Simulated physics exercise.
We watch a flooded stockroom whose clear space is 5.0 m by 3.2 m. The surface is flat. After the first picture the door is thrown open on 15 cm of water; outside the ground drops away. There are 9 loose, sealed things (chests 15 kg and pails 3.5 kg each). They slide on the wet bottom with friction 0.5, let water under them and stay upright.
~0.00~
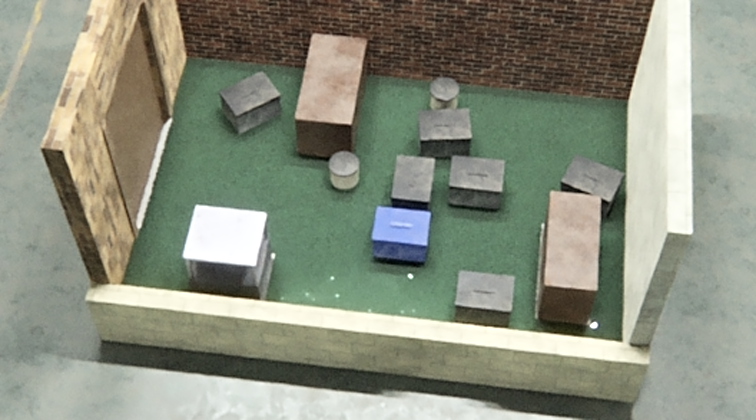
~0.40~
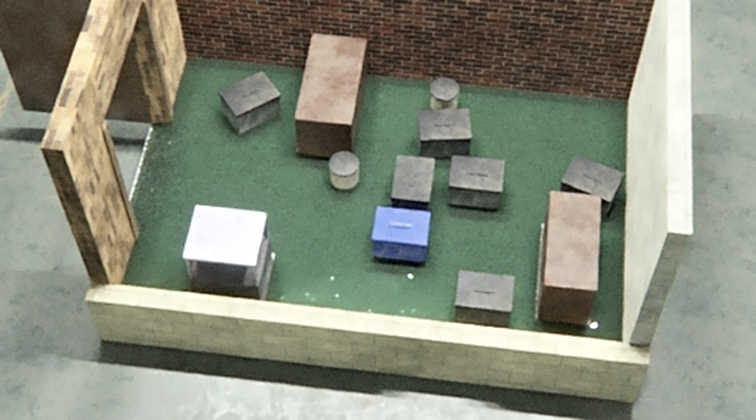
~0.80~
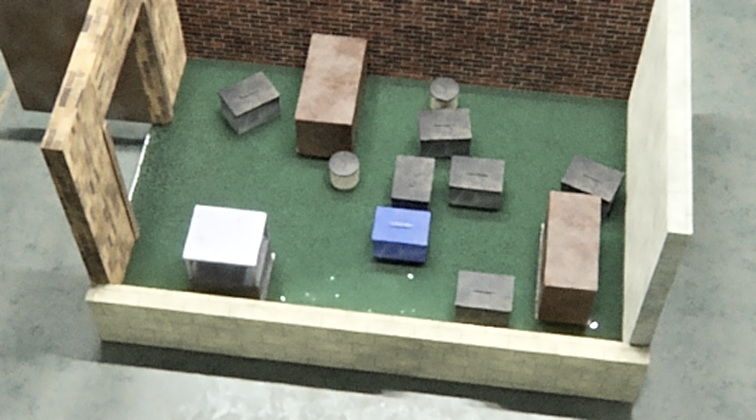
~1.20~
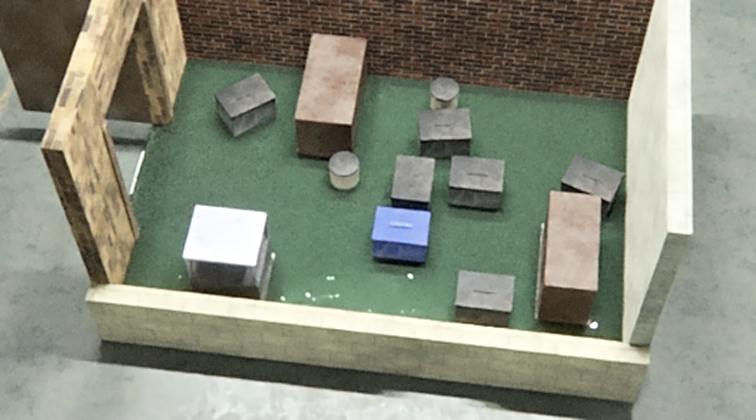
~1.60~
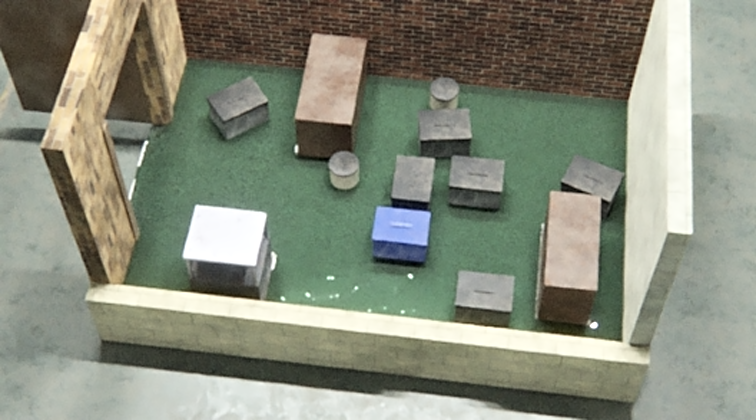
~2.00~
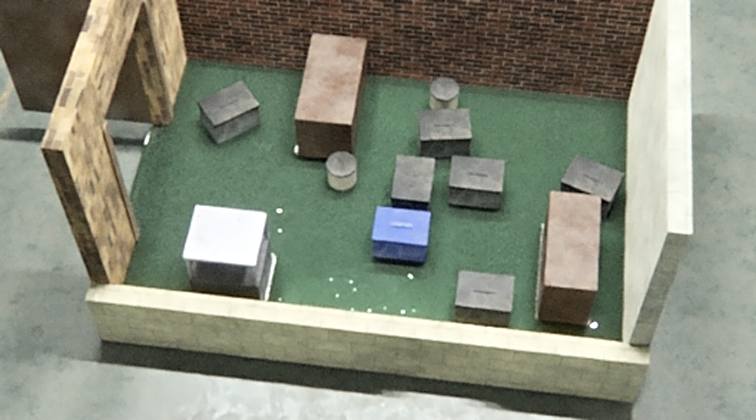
The door in the left wall of a flooded stockroom swung wide open, and then a dark grey chest near it slid slowly a short way left, while the blue chest and the others stayed put.
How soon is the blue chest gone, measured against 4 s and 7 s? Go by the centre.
That happens after the second time or never.
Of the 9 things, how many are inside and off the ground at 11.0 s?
At that moment 6.
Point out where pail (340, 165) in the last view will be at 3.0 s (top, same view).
Around (316, 162).
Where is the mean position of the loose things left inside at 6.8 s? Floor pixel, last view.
Near (369, 195).
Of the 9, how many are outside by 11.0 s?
By then 3.
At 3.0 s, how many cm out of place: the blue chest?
About 5 cm.
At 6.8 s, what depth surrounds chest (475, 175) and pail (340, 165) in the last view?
Roughly 12 and 10 cm.
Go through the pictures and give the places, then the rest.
The first frame shows the blue chest at (401, 226) floats; 15 cm deep round most things; 0 of 9 have shifted.
The second frame shows the blue chest at (401, 226) floats; about 2130 L in view; 0 of 9 have shifted.
The third frame shows the blue chest at (401, 226), afloat; about 2100 L in view; 0 of 9 have shifted.
The fourth frame shows the blue chest at (401, 226) floats; about 2060 L in view; 1 of 9 have shifted.
The fifth frame shows the blue chest at (401, 226) floats; about 2020 L in view; 1 of 9 have shifted.
The sixth frame shows the blue chest at (401, 226) floats; 15 cm deep round most things; 1 of 9 have shifted.
After 3.0 s the blue chest is near (395, 225), 0.1 m from its start, afloat; 0 of 9 are out; 9 afloat.
After 6.8 s the blue chest is near (273, 209), 1.3 m from its start, afloat; 1 of 9 are out; 8 afloat.
After 11.0 s the blue chest has gone out (at 9.0 s); 3 of 9 are out; 6 afloat.
After 15.0 s the blue chest has gone out (at 9.0 s); 5 of 9 are out; 3 afloat.
